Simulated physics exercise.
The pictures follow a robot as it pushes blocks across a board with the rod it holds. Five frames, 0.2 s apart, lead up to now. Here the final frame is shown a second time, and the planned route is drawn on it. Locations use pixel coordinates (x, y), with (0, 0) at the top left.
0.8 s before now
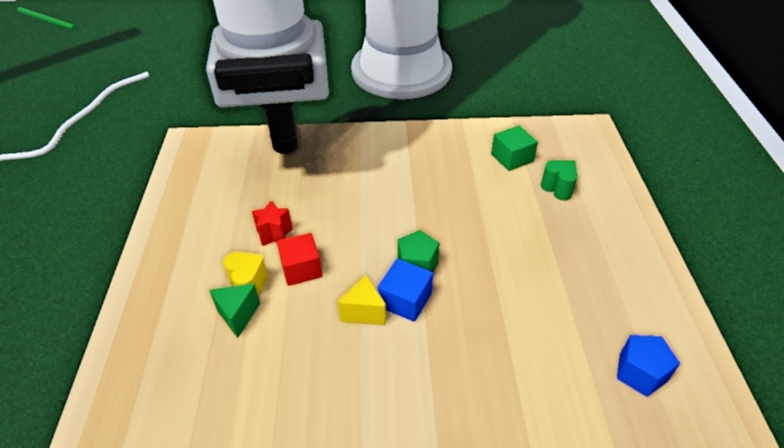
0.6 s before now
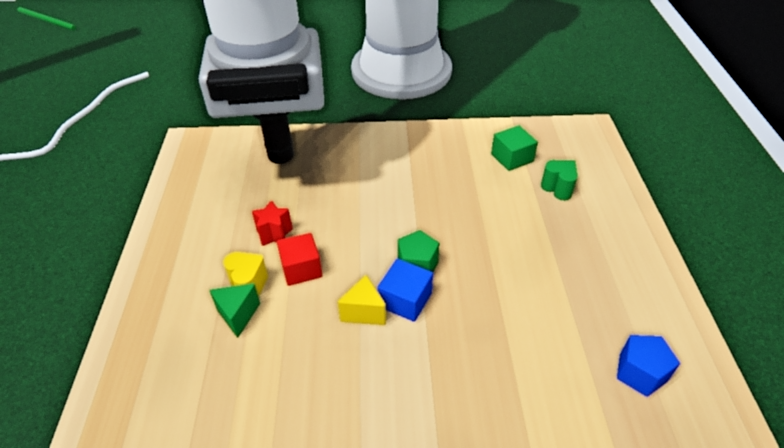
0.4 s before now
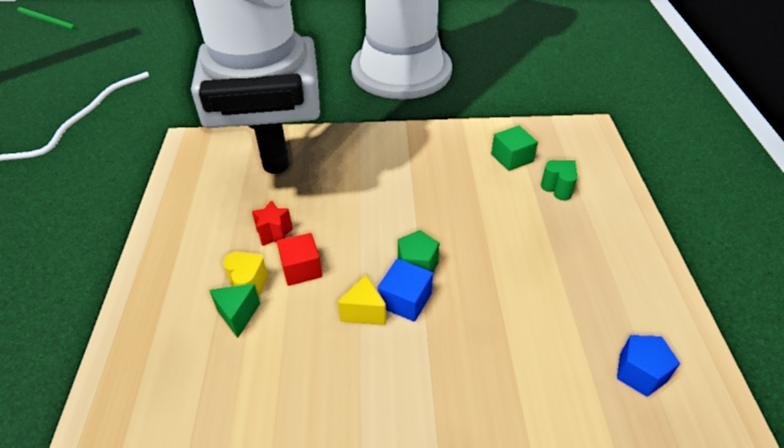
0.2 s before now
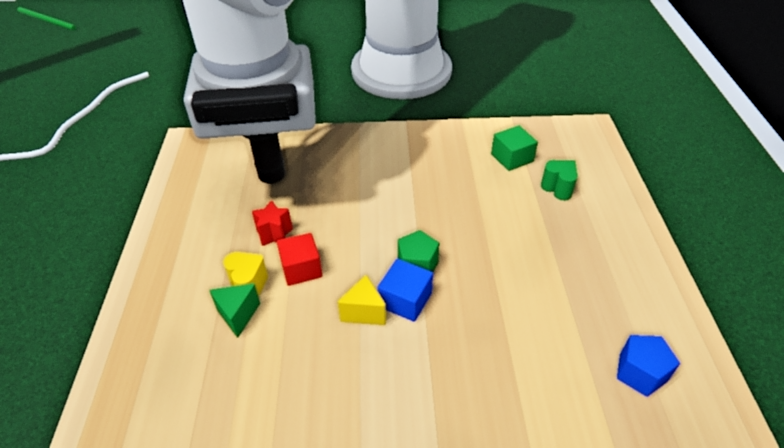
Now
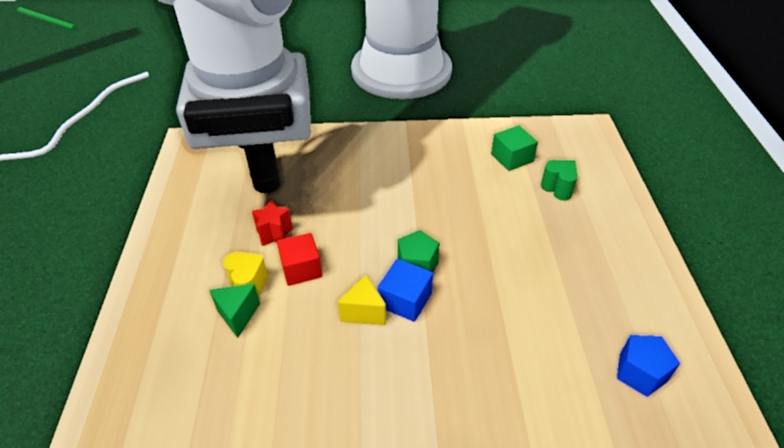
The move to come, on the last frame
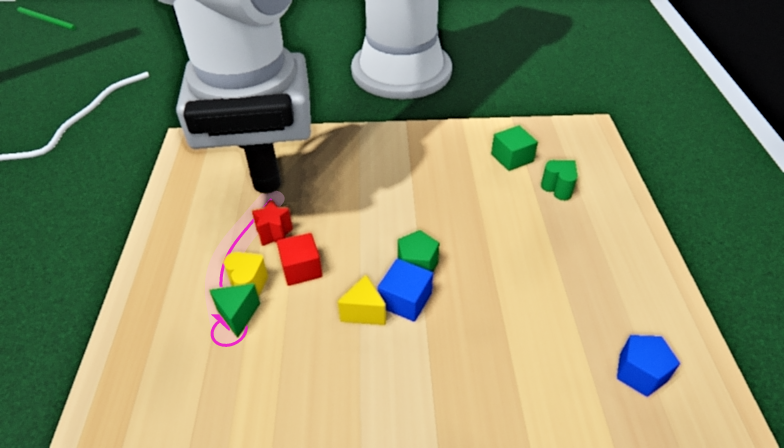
A robot arm moves its black rod toward the red star while the blocks stay still.
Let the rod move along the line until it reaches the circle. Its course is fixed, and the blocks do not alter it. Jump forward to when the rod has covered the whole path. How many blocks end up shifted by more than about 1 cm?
Most likely two.
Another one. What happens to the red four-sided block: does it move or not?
The block stays on its spot.
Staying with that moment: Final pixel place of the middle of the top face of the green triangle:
The middle of the upper face of the green triangle will lie at about (244, 327) in the picture.
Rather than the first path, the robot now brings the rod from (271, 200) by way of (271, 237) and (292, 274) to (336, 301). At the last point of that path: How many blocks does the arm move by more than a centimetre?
Blocks that move over 1 cm: Three or more.
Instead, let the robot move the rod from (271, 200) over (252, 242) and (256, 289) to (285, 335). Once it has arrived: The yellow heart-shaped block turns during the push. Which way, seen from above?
Answer: With the clock.
Path on the board, from (271, 200) through (240, 237) and (221, 281) to (229, 331).
The first path, step by step. One third of the way, rod at (235, 223); red star at (268, 216), turned 25° anticlockwise.
Two thirds of the way, rod at (216, 268); yellow heart-shaped block at (248, 270), turned 20° anticlockwise; red star at (268, 216), turned 25° anticlockwise.
At the end, rod at (224, 317); green triangle at (244, 327), turned 50° anticlockwise; yellow heart-shaped block at (256, 279), turned 70° anticlockwise; red star at (268, 216), turned 25° anticlockwise; red four-sided block in place.
